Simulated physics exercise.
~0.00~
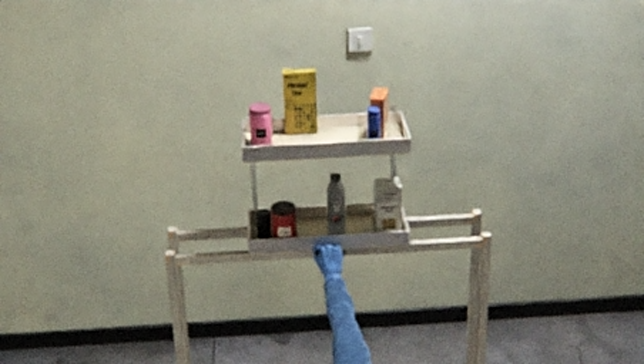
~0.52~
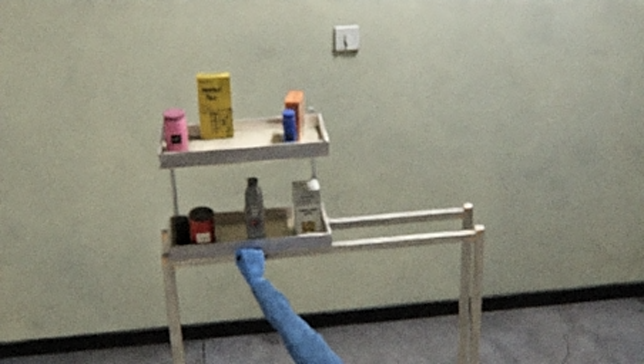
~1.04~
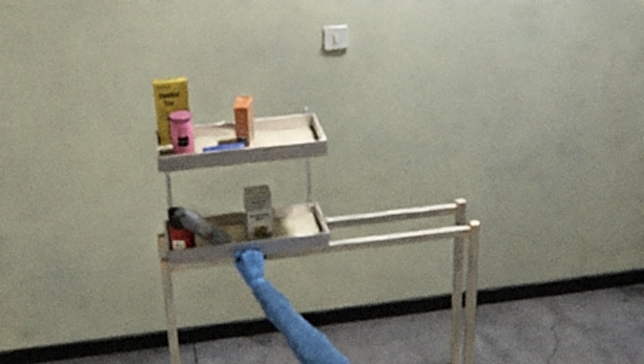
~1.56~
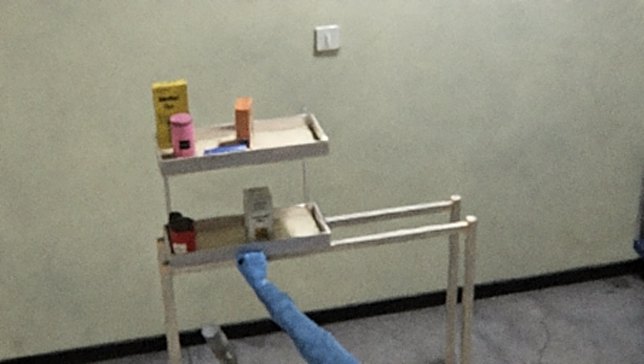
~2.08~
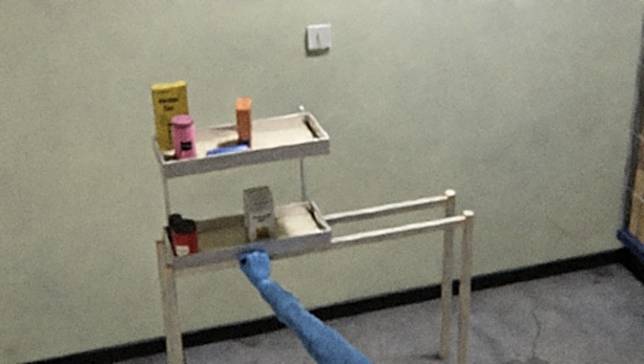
We see a blue arm pull a two-level tray of containers leftward along a rack until it stops. The items shift left, the blue shaker topples on the upper level, and the grey bottle tips and falls off the lower one, while the white carton remains standing.
